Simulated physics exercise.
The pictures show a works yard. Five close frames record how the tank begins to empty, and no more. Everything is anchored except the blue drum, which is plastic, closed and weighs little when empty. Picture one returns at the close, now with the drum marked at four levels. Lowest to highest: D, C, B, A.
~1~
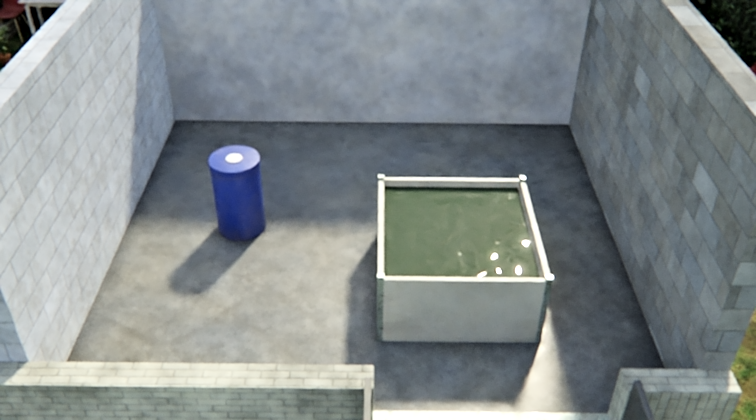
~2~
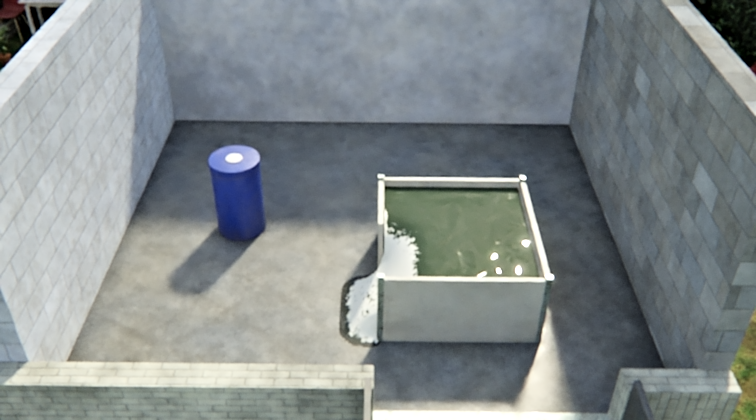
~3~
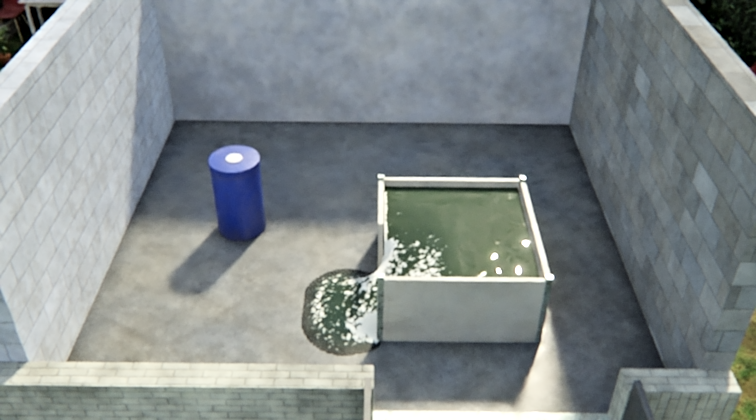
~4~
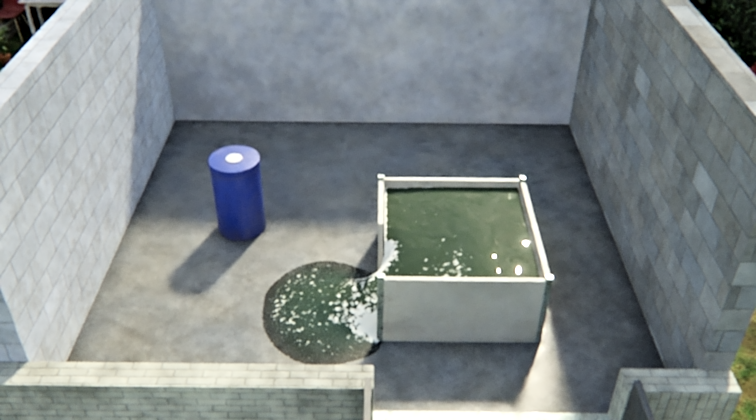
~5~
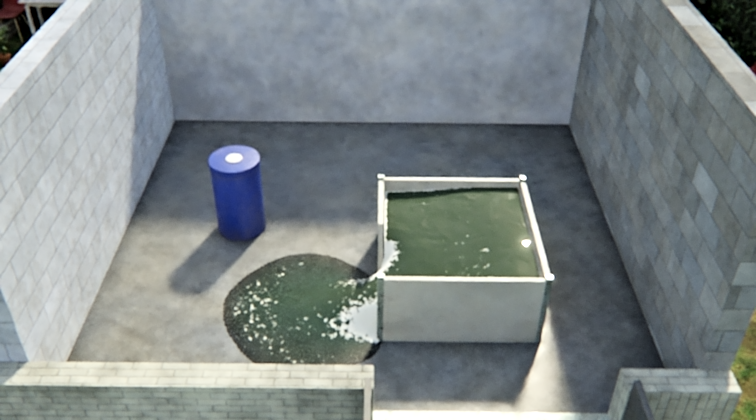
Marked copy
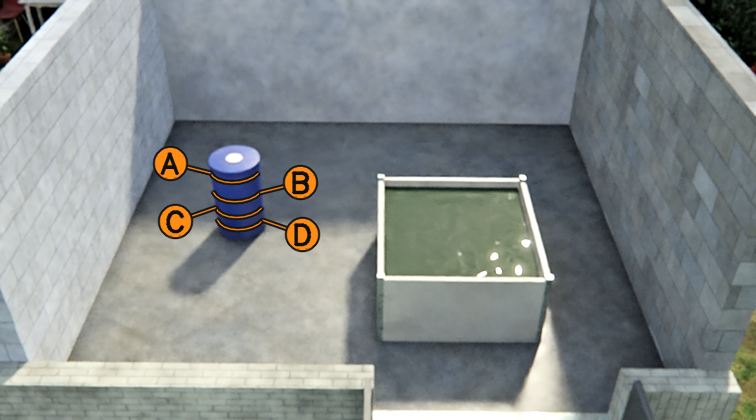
Green water pours from the left side of a square tank and spreads across the grey floor.
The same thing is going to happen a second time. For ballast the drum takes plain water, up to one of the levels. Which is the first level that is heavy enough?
D will do.
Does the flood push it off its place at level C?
No, not at all.
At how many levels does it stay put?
All of them.
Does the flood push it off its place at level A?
No, not at all.
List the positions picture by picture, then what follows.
Lid of the blue drum at (234, 159); tank full, its middle at (457, 231); open gate at (497, 371), in the first frame.
In the second frame, 1 % of the ground under water, its edge towards the drum at (354, 287).
In the third frame, 3 % of the ground under water, its edge towards the drum at (322, 284).
In the fourth frame, 5 % of the ground under water, its edge towards the drum at (304, 271).
Lid of the blue drum at (234, 159); 8 % of the ground under water, its edge towards the drum at (293, 259), in the fifth frame.
In orange, A at (231, 182); B at (234, 201); C at (236, 217); D at (237, 229); from the bottom up D, C, B, A.
If A is chosen, it does not move.
If B is chosen, it does not move.
If C is chosen, it does not move.
If D is chosen, it does not move.
